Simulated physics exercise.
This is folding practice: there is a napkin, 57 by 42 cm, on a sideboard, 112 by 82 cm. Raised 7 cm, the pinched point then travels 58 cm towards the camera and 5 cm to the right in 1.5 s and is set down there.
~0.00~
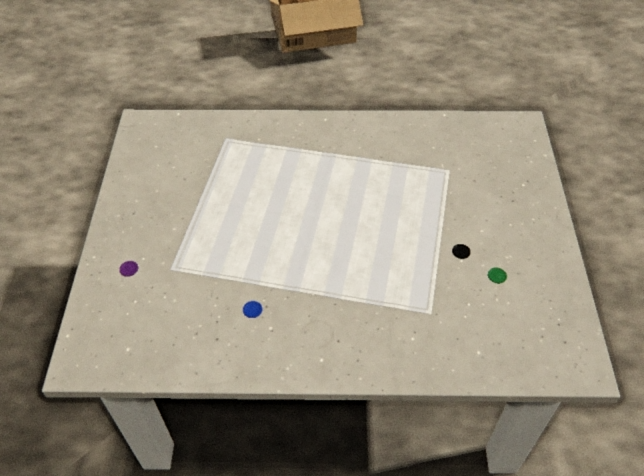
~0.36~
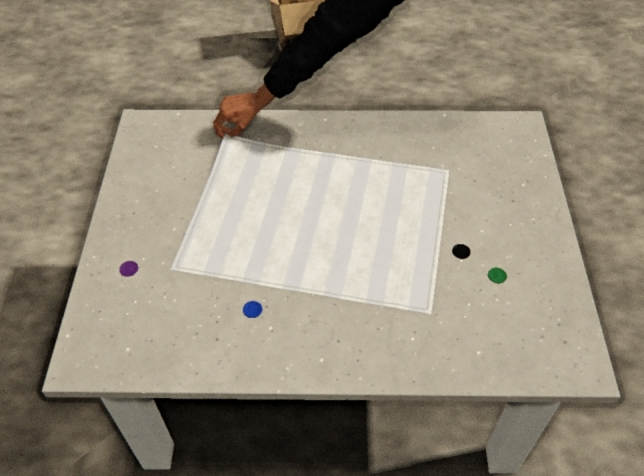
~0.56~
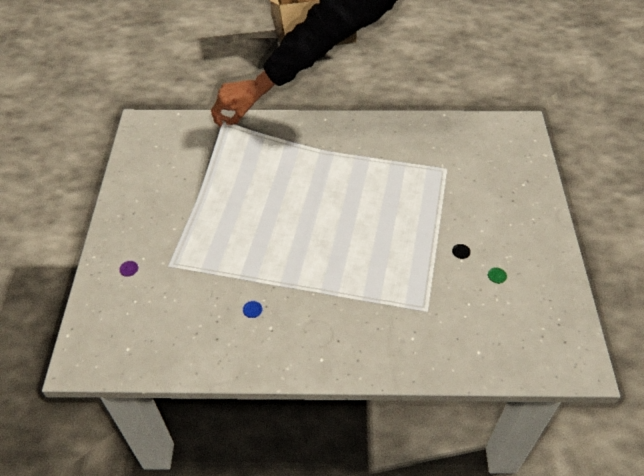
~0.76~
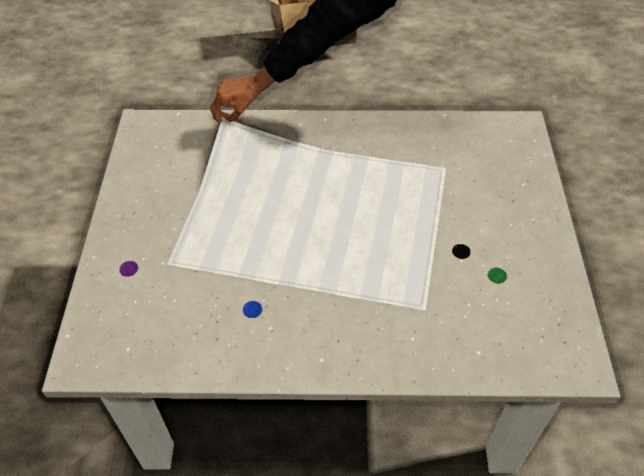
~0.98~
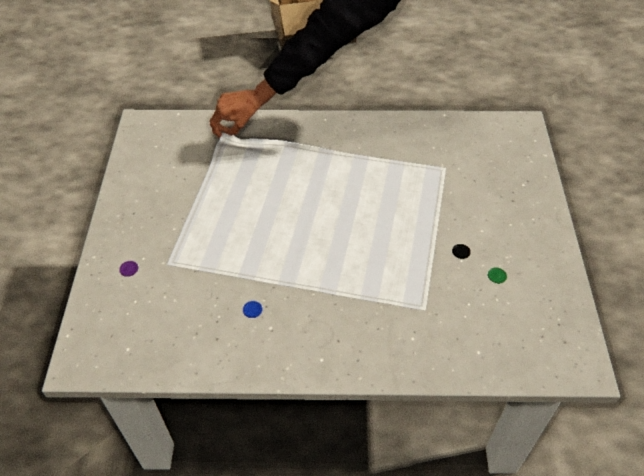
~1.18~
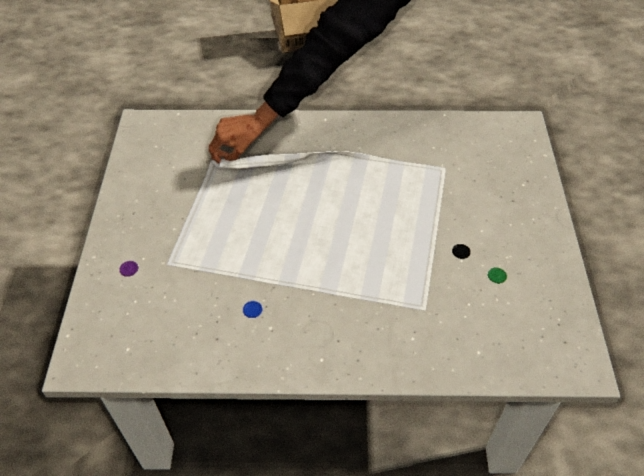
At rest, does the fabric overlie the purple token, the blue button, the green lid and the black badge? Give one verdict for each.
In order: The purple token can be seen; the blue button disappears from view; the green lid can be seen; the black badge can be seen.
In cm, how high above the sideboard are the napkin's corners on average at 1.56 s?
Mean corner height at that time: Approx. 2 cm.
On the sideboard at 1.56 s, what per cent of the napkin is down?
I'd put it at close to 65 per cent.
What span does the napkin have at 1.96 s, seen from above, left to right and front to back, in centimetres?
64 by 32 cm.
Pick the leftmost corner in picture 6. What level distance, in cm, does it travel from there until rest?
2 cm.
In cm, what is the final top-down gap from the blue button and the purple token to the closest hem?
Around 5 centimetres, then around 8 centimetres.
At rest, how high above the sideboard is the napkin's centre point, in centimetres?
Around 3 cm up.
At 1.6 s, 65 % of it is down, spanning 63 by 36 cm, above no small thing.
At 2.0 s, 45 % of it is down, spanning 63 by 32 cm, above blue button.
At 2.3 s, 45 % of it is down, spanning 63 by 33 cm, above blue button.
At 2.7 s, 55 % of it is down, spanning 63 by 34 cm, above blue button.
At 3.7 s, 55 % of it is down, spanning 63 by 33 cm, above blue button.
